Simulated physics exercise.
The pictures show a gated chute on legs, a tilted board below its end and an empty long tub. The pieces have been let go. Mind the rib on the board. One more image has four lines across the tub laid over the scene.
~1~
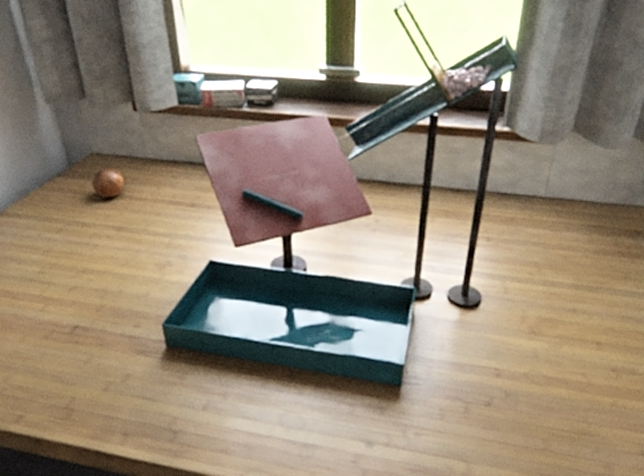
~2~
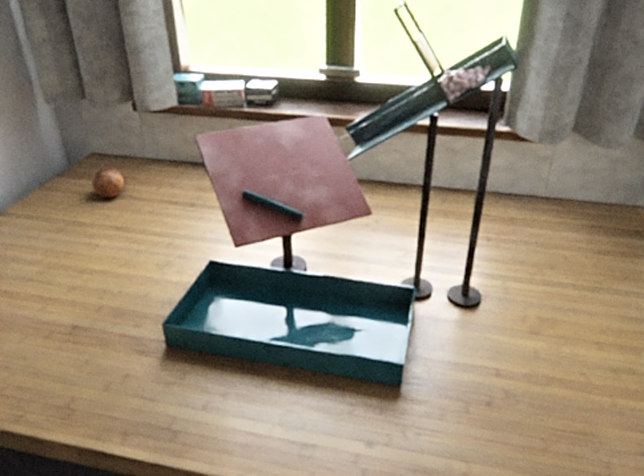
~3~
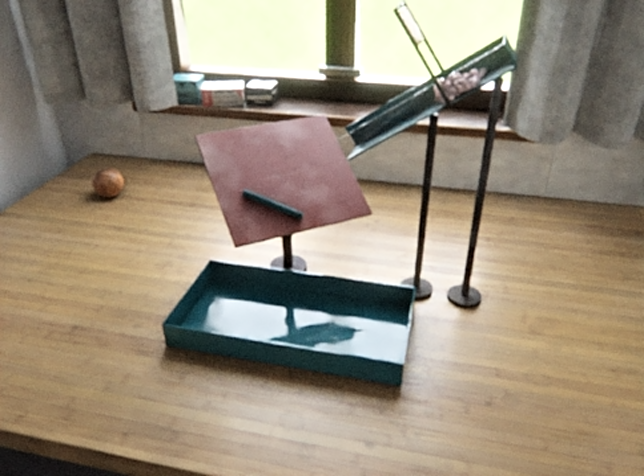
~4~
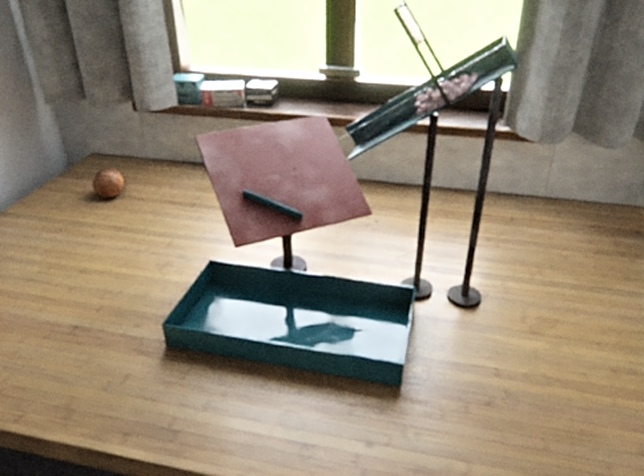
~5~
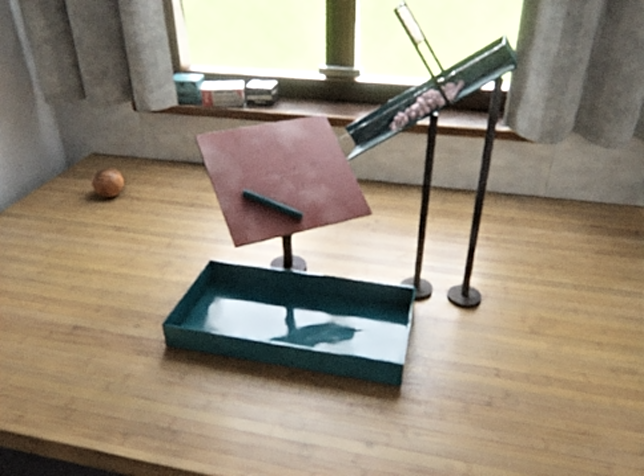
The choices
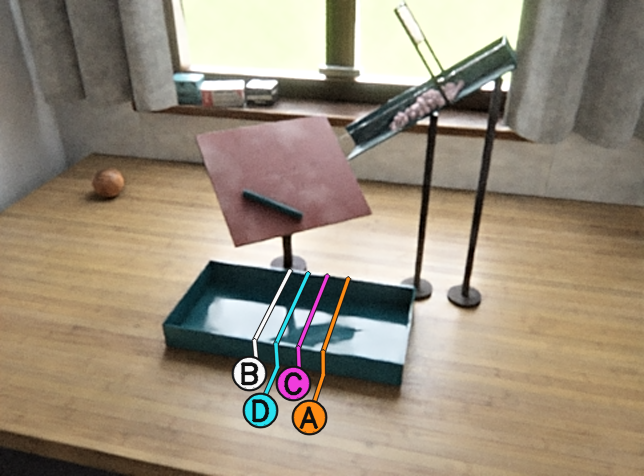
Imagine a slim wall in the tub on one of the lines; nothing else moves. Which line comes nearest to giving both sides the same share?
A beats the others.
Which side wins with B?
More lands on the right.
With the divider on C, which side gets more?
More lands on the right.
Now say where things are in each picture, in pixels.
In the first picture, load behind the gate near (465, 79), sugar pearls; lip of the chute near (352, 153), sloping gently.
In the second picture, middle of the board near (284, 174), tilted fairly steeply; middle of its low edge near (307, 229); of its high edge near (263, 124).
In the third picture, front corners of the tub near (162, 324) and (403, 363), empty; front of the load near (438, 98).
In the fourth picture, middle of the load near (444, 91); its front near (421, 110), close to a quarter of the way to the lip; rib from (244, 189) to (303, 214).
In the fifth picture, middle of the load near (429, 101); its front near (393, 127), close to half of the way to the lip.
On the marked copy, line A crosses the front rim at (323, 350); line B crosses the front rim at (254, 339); line C crosses the front rim at (298, 346); line D crosses the front rim at (276, 343).
With A, of what is caught, close to half on the left of the divider, close to half on the right.
With B, of what is caught, a small share on the left of the divider, all but a few on the right.
With C, of what is caught, a small share on the left of the divider, the bulk on the right.
With D, of what is caught, a small share on the left of the divider, all but a few on the right.
